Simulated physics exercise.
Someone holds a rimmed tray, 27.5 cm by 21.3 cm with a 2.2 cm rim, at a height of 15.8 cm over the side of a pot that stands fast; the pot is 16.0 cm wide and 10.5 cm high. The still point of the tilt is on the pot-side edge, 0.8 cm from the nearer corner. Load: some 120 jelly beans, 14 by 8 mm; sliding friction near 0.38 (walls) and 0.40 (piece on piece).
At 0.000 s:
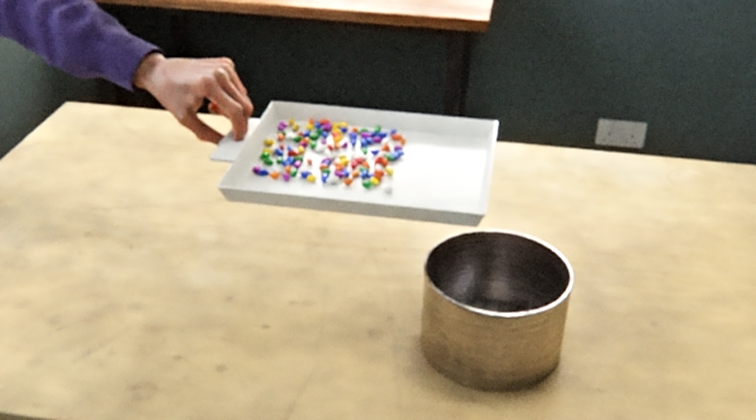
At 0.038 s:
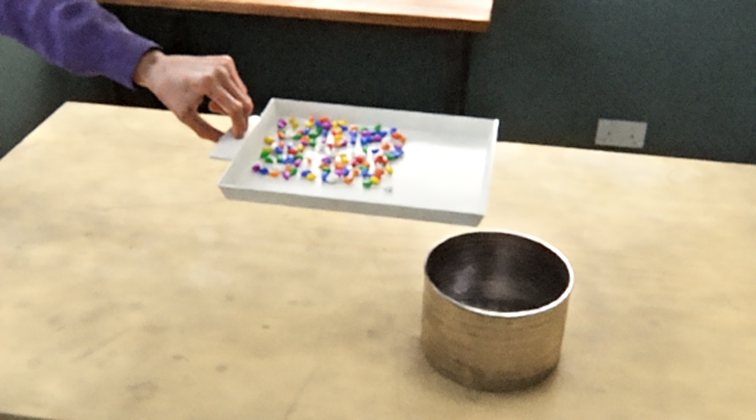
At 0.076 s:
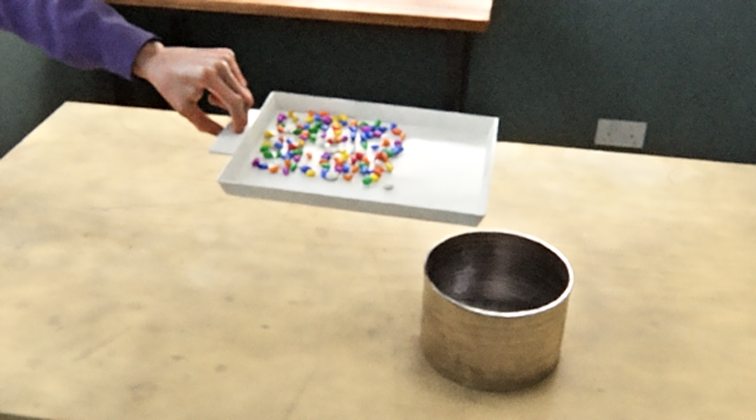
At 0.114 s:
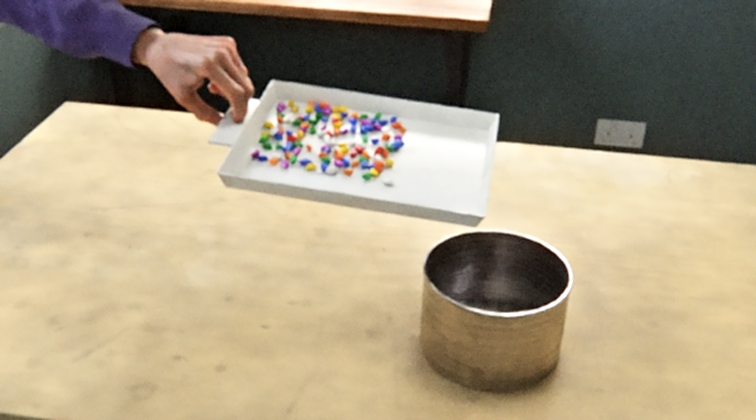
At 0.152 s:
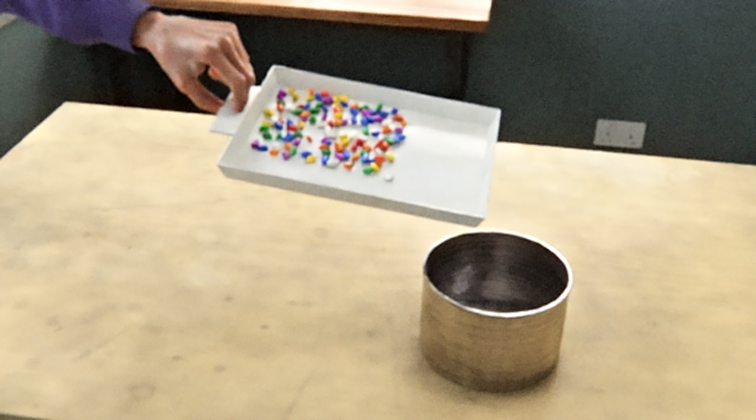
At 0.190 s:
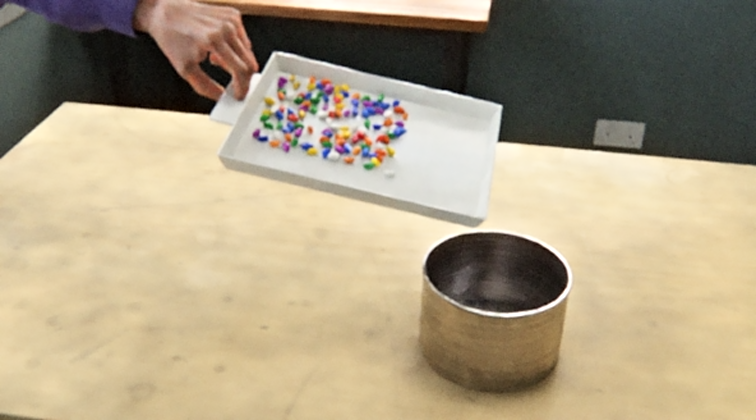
A hand raises the left end of a white tray of colourful pieces beside a pot.
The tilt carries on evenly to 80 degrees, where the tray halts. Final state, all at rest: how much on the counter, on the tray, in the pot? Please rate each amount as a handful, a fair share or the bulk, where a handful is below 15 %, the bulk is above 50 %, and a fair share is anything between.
Counter: A handful; tray: A handful; pot: The bulk.
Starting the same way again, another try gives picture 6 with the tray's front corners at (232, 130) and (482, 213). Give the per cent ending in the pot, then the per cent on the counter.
Pot 65; counter 35.
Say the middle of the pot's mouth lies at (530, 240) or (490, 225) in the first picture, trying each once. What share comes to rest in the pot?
First try around 10 %, second around 0 %.
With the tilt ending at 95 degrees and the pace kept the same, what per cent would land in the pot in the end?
Then about 95 per cent.
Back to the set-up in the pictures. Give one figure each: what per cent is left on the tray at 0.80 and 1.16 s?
In turn: 65, 5.
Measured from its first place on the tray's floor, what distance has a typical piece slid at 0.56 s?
Roughly 8 cm.
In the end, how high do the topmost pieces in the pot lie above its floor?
Height: Approx. 2.0 cm.
Then, at 0.56 s, tilt 45 degrees; the tray holds 100 %, the pot 0 %.
After 0.80 s, tilt 67 degrees; the tray holds 65 %, the pot 10 %.
After 1.16 s, tilt 80 degrees; the tray holds 5 %, the pot 85 %.
At rest (1.8 s), counter 5 %, tray 5 %, pot 90 %.
